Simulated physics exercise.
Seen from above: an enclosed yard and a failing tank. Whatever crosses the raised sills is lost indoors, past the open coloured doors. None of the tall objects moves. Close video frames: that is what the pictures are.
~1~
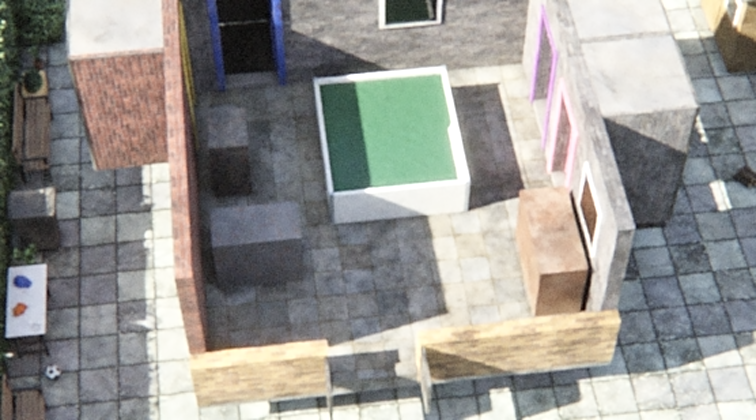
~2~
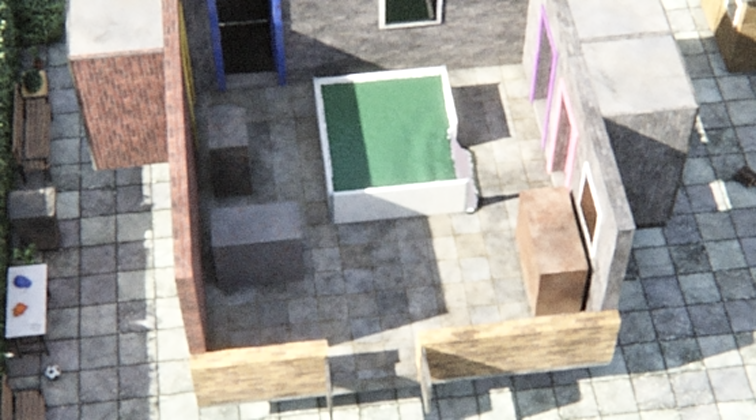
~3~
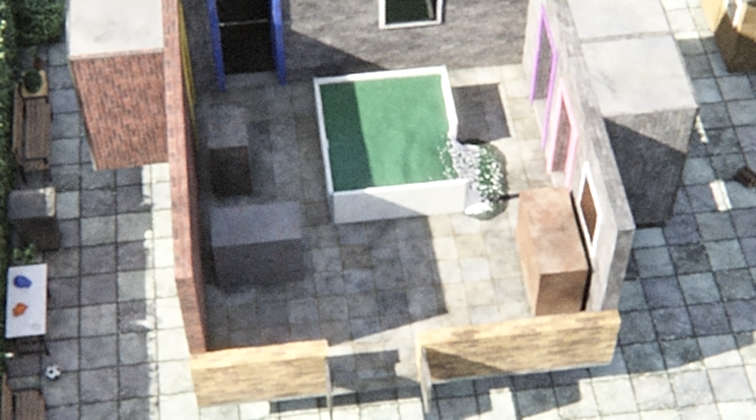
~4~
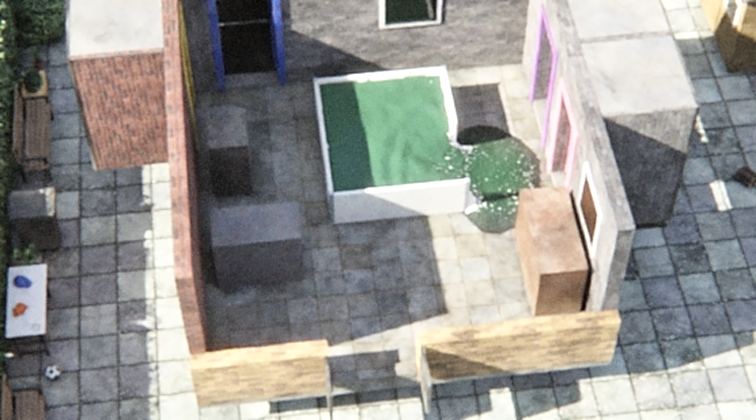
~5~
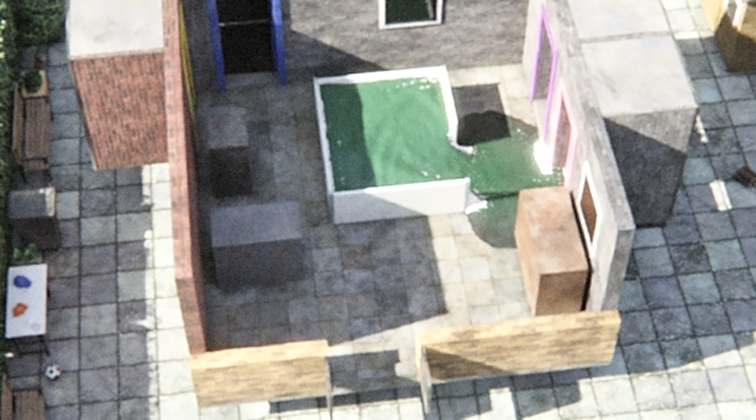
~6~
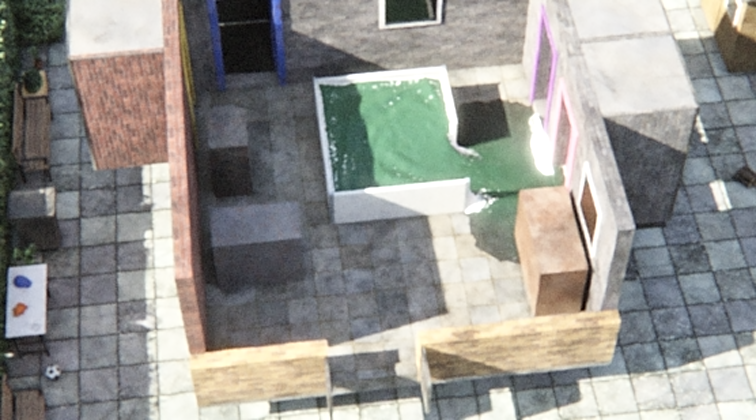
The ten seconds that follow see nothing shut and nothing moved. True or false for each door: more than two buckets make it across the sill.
Blue door: False; yellow door: False; purple door: True; pink door: True.
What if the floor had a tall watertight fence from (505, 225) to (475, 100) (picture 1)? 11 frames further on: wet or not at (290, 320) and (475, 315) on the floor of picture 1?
Result, in order: Bone-dry / swamped.
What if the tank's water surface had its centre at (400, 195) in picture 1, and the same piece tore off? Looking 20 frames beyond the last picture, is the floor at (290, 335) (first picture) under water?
That spot is reached by the flood.
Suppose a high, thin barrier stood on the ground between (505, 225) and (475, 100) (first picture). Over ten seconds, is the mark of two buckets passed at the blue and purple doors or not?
Result - blue: Remains below the limit; purple: Remains below the limit.
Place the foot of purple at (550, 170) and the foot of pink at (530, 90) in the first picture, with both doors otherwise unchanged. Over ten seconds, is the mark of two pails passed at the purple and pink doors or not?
Then: Purple exceeds the limit; pink exceeds the limit.
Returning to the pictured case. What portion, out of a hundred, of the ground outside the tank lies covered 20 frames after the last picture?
About 40 percent.
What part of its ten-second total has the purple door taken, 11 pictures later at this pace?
Close to 45 out of every hundred.
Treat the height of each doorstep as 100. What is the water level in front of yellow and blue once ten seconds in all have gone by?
Roughly 40 per cent, then 40 per cent.
A moment on, water covers 15 % of the floor; the blue door not reached, the yellow door not reached, the purple door under two buckets in, the pink door far over two buckets in.
Next, water covers 25 % of the floor; the blue door not reached, the yellow door not reached, the purple door over two buckets in, the pink door far over two buckets in.
Then, water covers 40 % of the floor; the blue door not reached, the yellow door not reached, the purple door over two buckets in, the pink door far over two buckets in.
Later, water covers 60 % of the floor; the blue door wet at the sill, nothing in, the yellow door wet at the sill, nothing in, the purple door far over two buckets in, the pink door far over two buckets in.
In the end, water covers 90 % of the floor; the blue door wet at the sill, nothing in, the yellow door wet at the sill, nothing in, the purple door far over two buckets in, the pink door far over two buckets in.
